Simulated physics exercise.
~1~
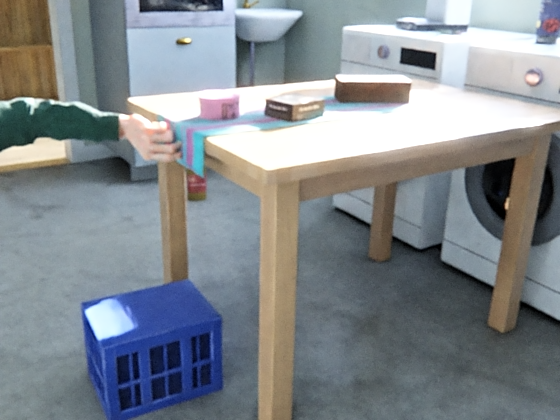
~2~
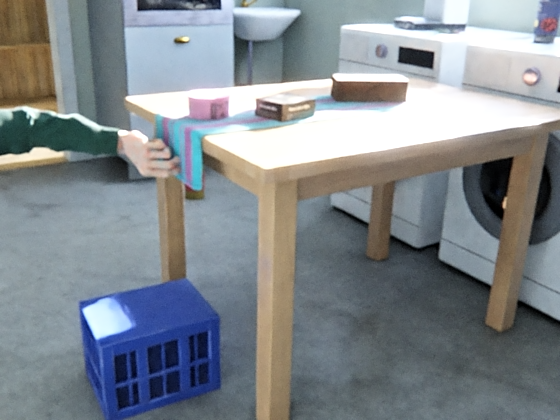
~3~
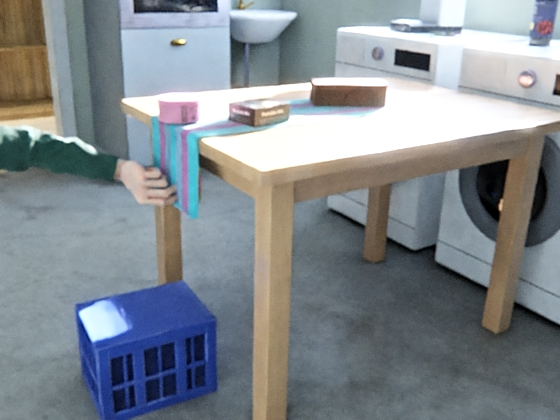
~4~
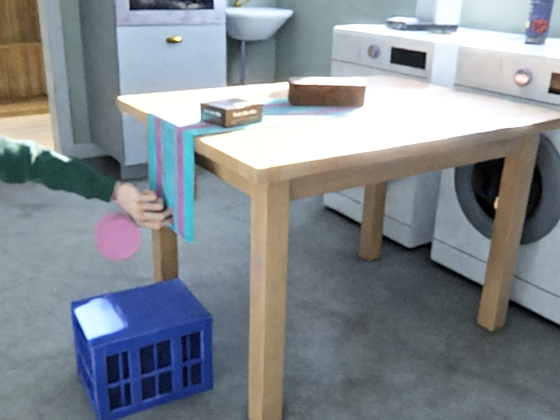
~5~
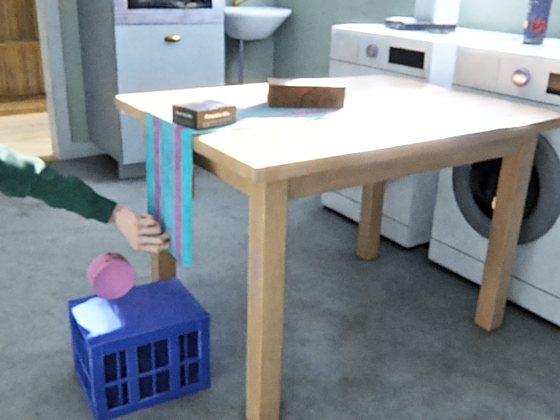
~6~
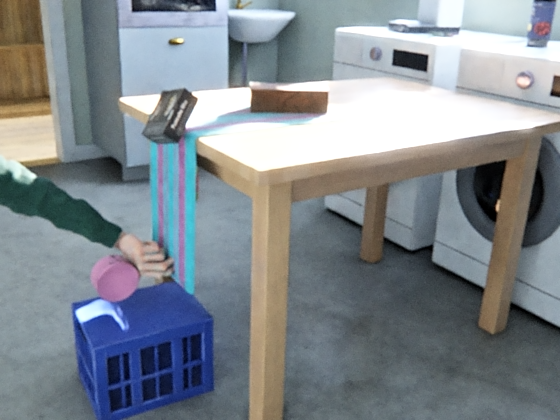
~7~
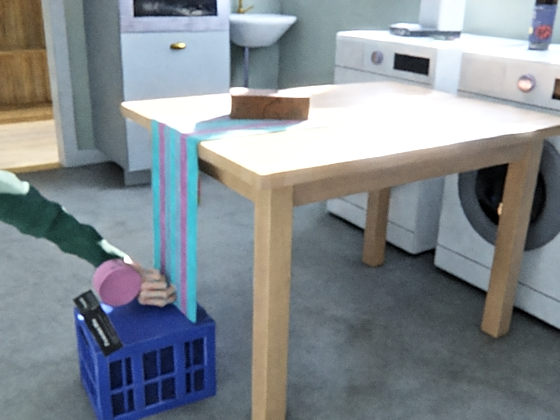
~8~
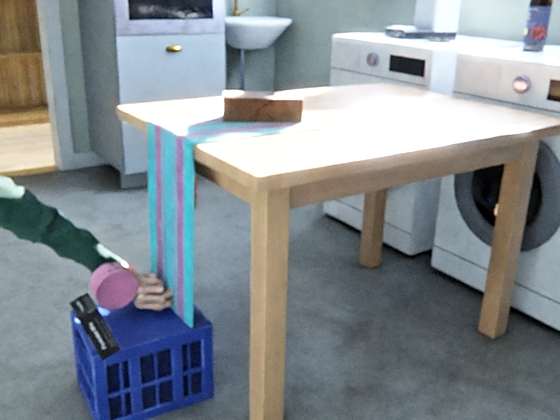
In a laundry room with a grey floor, a hand in a green sleeve grips the end of a turquoise striped cloth on a wooden table, where a pink tub, a dark packet and a brown brick rest. The hand draws the cloth down over the left edge, and all three slide along with it. The tub drops off first, landing on the blue crate below. As the pulling continues, the packet tips over the edge and falls beside the tub. Finally the hand holds the hem at the crate, with the brick still on the table.
